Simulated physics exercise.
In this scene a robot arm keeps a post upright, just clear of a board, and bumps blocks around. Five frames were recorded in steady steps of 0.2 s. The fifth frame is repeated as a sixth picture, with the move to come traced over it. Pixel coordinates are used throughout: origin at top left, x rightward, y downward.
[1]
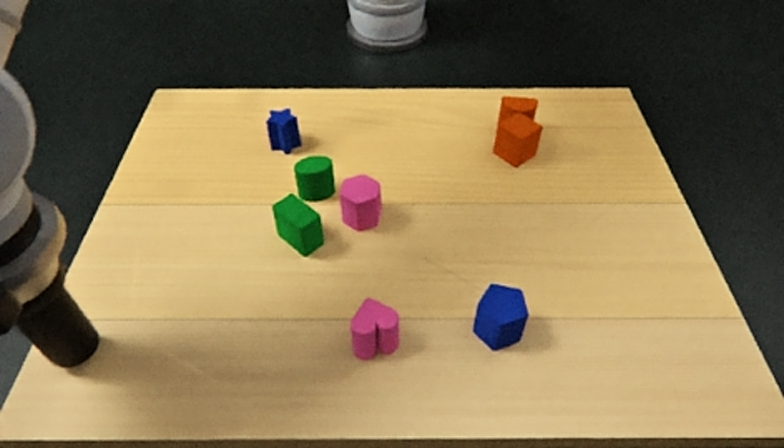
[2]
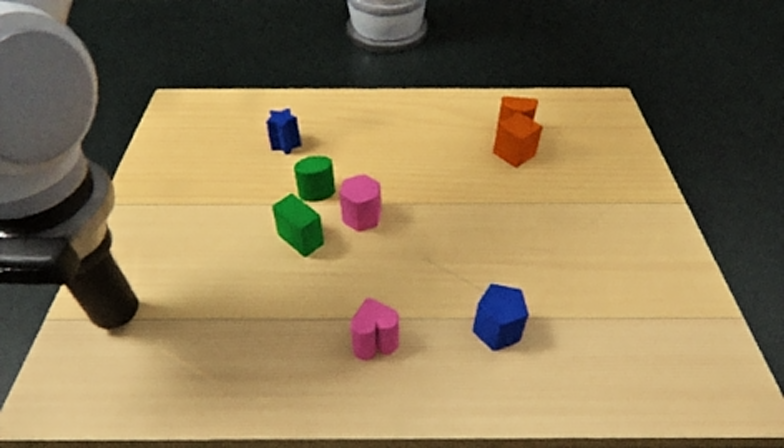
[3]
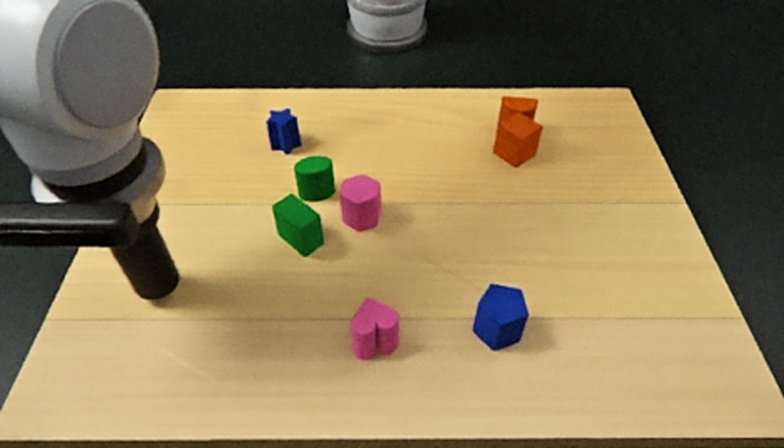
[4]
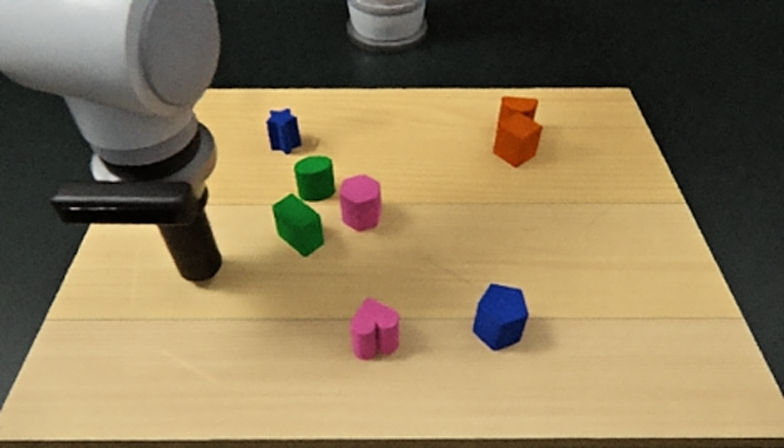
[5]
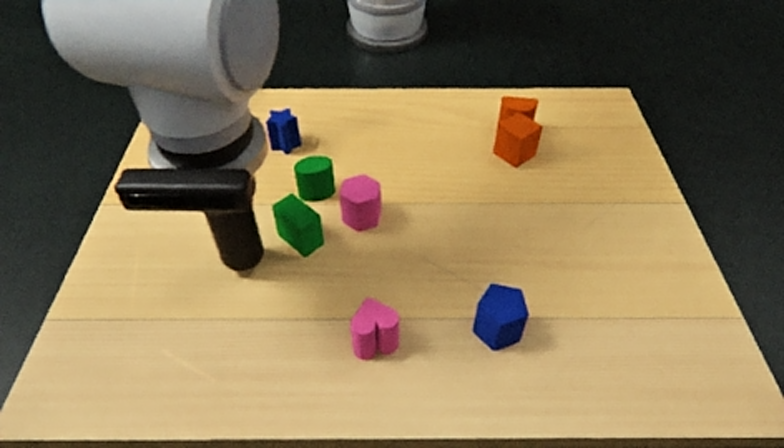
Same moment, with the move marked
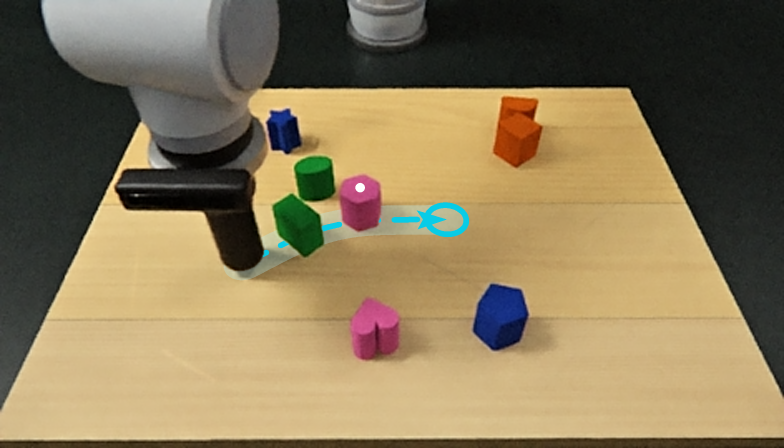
A robot arm moves its dark post rightward across the board, leaving the blocks still.
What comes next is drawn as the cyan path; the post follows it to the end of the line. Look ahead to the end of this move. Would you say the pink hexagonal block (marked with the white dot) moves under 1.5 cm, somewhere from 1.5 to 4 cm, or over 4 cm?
It slides well over 4 cm.
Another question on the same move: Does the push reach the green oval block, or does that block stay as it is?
The answer is that it remains undisturbed.
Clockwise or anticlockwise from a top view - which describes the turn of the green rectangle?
Watching from overhead, you'd notice the green rectangle rotating counter-clockwise.
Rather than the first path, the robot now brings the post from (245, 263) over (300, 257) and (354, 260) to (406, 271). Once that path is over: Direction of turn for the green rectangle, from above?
The turn is anti-clockwise.
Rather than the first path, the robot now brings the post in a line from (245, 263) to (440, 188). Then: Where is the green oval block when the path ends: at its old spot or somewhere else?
That block will keep its spot.
The line goes from (245, 263) via (311, 233) and (378, 220), ending at (446, 219); the dot is on the pink hexagonal block.
The first path, step by step. One third of the way, post (310, 225); green rectangle (339, 193), turned 20° clockwise; pink hexagonal block (371, 184).
Two thirds of the way, post (379, 213); green rectangle (406, 178); pink hexagonal block (433, 165).
At the end, post (447, 212); green rectangle (448, 167), turned 30° anticlockwise; green oval block unmoved; pink hexagonal block (459, 148), turned 25° anticlockwise.
